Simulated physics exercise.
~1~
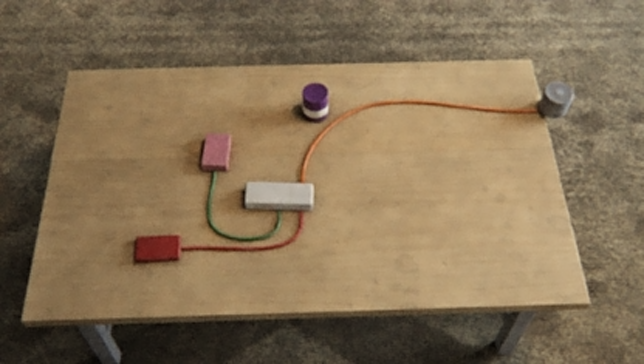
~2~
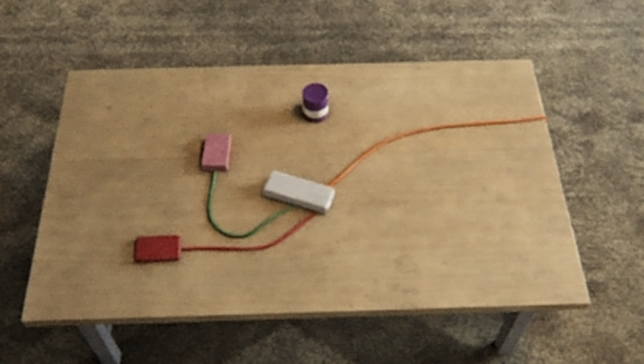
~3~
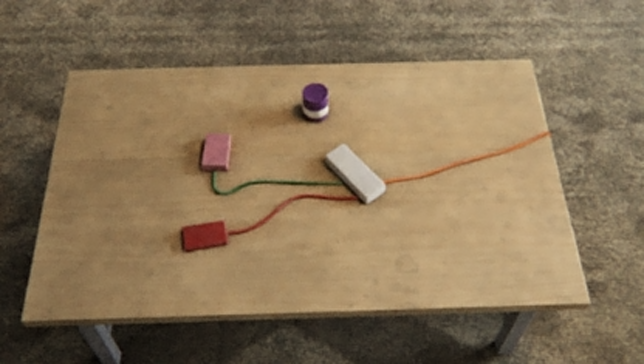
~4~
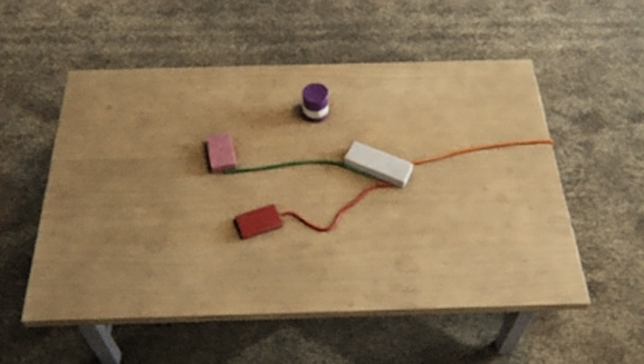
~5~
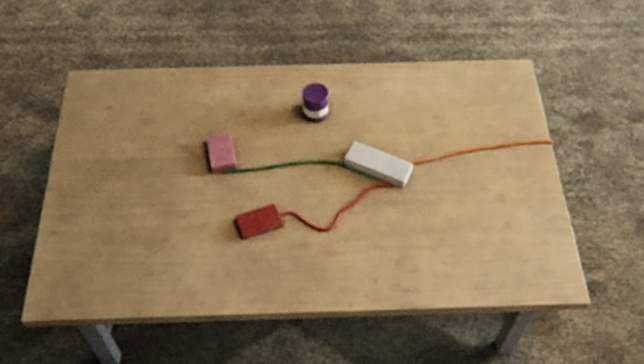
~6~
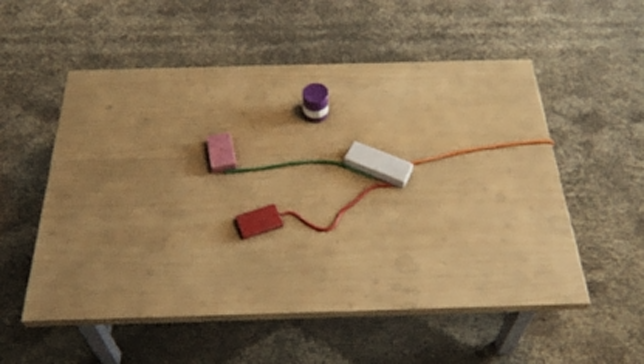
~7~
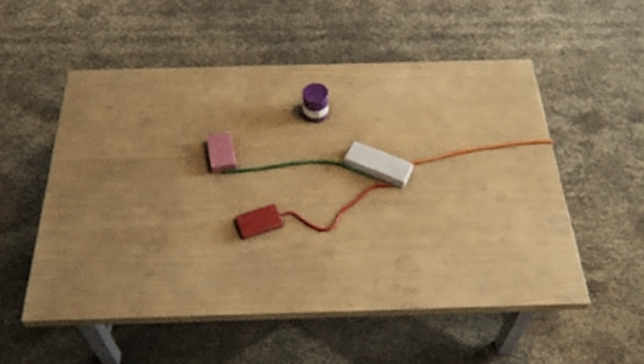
A grey speaker at the table's right edge drops out of view, its orange cable pulling the white power strip to the right and dragging the red phone after it, while the pink drive barely shifts; everything left on the table then lies still, the purple tin unmoved.
